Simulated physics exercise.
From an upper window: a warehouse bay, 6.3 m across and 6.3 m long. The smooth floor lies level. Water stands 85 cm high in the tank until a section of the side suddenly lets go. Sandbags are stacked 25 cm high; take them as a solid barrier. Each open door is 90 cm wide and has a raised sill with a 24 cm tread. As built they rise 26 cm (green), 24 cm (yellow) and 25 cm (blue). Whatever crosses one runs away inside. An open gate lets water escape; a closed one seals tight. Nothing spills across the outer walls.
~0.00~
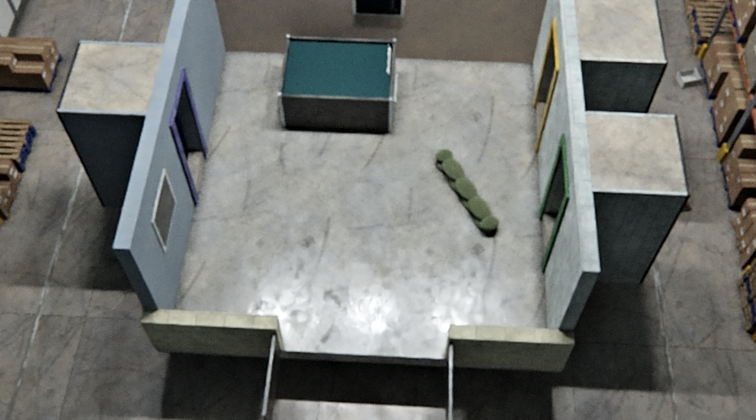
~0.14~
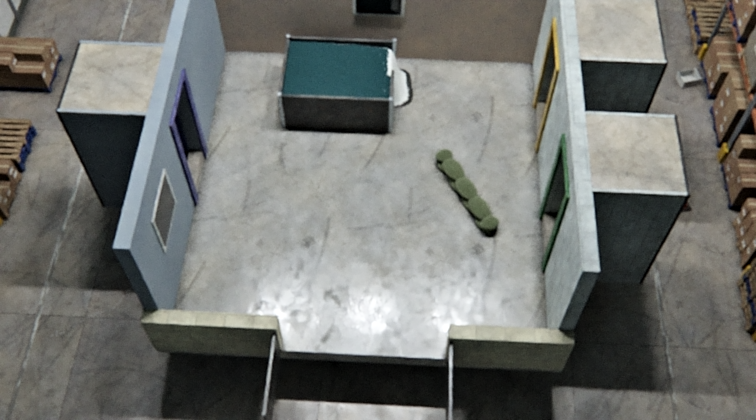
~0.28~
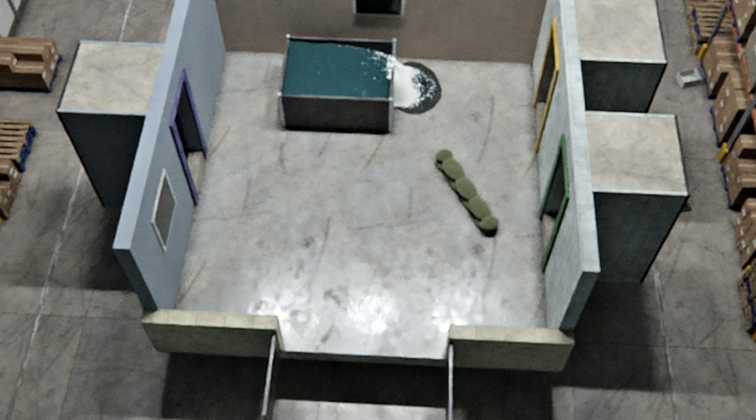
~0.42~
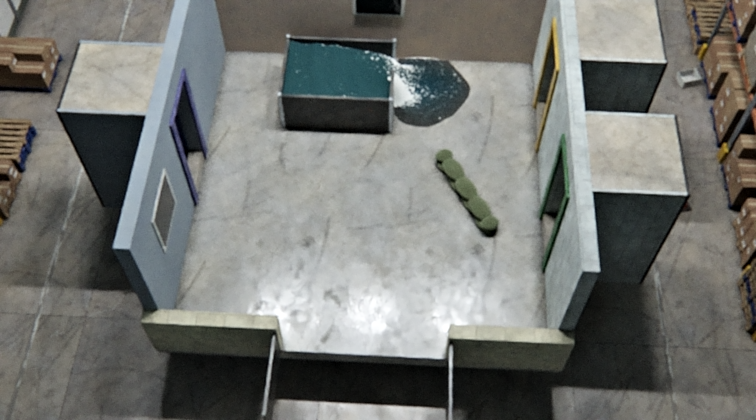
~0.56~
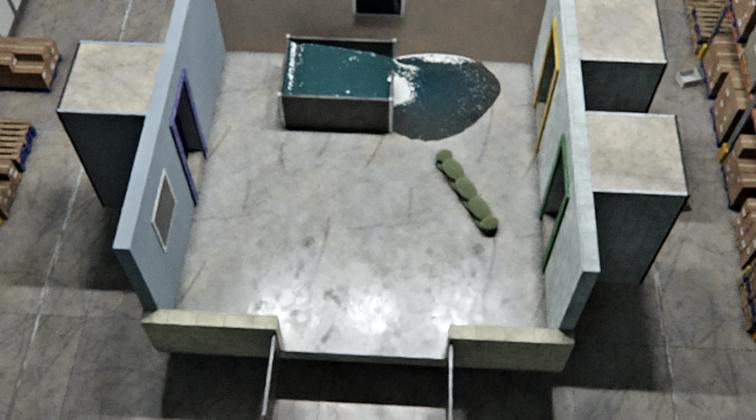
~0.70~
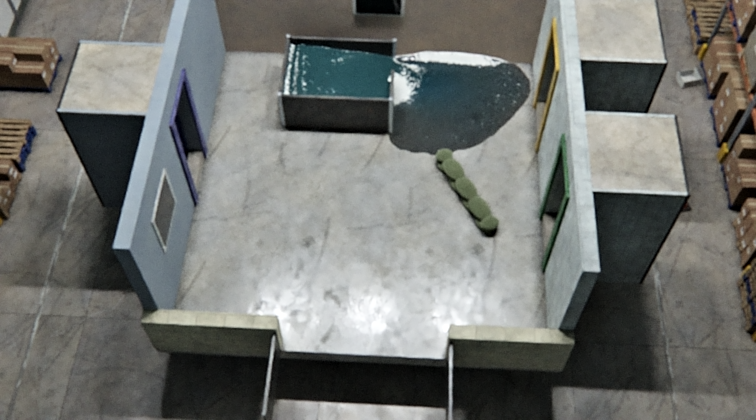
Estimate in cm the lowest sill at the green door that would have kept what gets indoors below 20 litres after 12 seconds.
Close to 18 cm is just enough.
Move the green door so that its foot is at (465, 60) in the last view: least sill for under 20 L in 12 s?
Roughly 21 cm.
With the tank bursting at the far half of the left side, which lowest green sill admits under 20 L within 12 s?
About 5.5 cm.
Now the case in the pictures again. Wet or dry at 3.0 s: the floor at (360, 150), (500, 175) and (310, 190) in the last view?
In turn: Still dry, flooded, dry.
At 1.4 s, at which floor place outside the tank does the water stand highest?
Near (526, 76).
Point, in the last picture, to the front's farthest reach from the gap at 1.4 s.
Near (531, 187).
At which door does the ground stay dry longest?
It is the blue one.
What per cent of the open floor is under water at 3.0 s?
Some 30 per cent of it.
After 1.4 s water covers 20 % of the floor, deepest (57 cm) near (526, 76); it has not reached the green door.
After 3.0 s water covers 30 % of the floor, deepest (32 cm) near (527, 97); 11 cm at the green door, 0 litres in over its 26 cm sill.
After 12.0 s water covers 95 % of the floor, deepest (12 cm) near (287, 60); 8 cm at the green door, 1 litre in over its 26 cm sill.
At the green door as built, the water arrived by 1.9 s and peaked near 26 cm at 4.0 s.
With a sill of 15 cm, 34 litres would have come in within the 12 s; with 20 cm, 12 litres. So under 20 litres takes about 18 cm.
